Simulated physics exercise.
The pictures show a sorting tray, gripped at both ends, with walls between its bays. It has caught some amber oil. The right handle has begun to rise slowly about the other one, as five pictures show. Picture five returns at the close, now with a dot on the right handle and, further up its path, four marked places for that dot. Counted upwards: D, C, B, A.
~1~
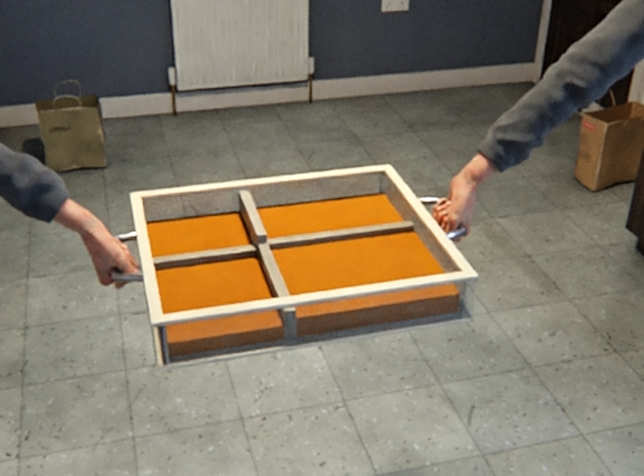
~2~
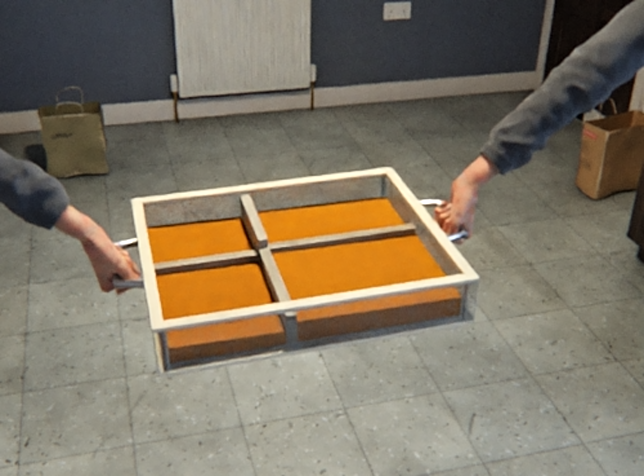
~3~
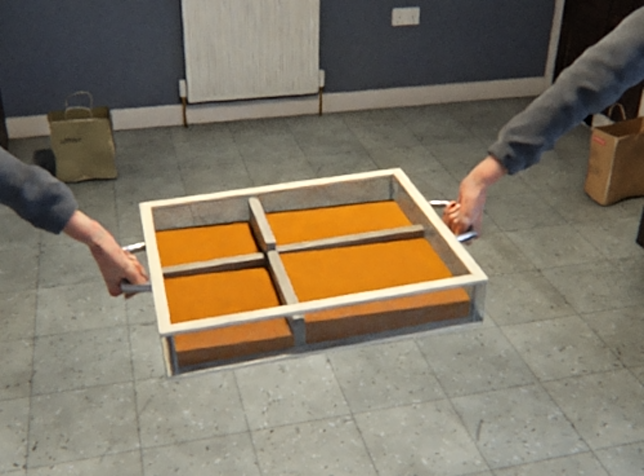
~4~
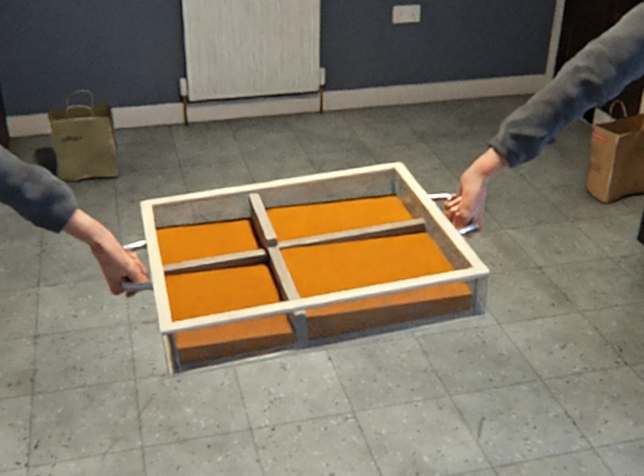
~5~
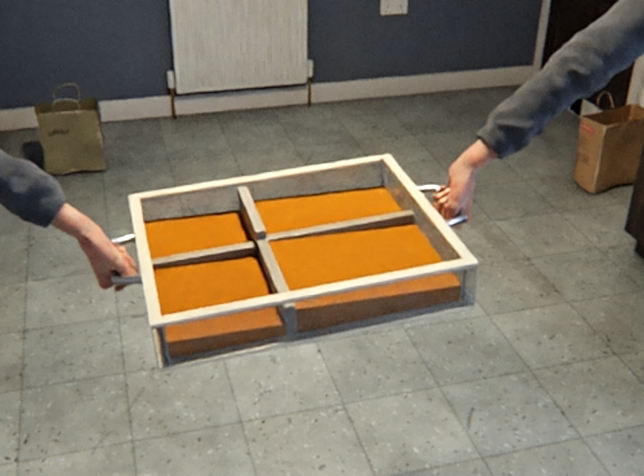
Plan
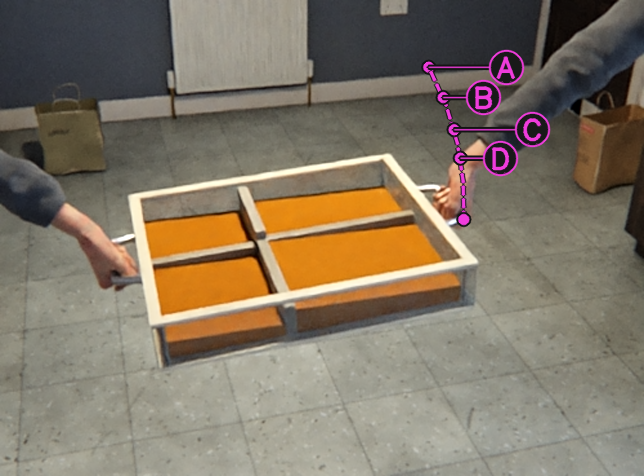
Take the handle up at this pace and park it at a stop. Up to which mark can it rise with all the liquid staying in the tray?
D.
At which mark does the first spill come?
The answer is C.
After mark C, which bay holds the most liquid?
The front left bay.
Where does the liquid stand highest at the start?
That is the front right bay.
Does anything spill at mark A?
Yes, it does.
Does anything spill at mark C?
Yes, that goes wrong.
On the marked copy, A at (428, 67); B at (443, 97); C at (454, 129); D at (460, 158).
With A, about 44 % goes over the rim.
With B, about 30 % goes over the rim.
With C, about 8 % goes over the rim.
With D, nothing spills; the front left bay holds the most.
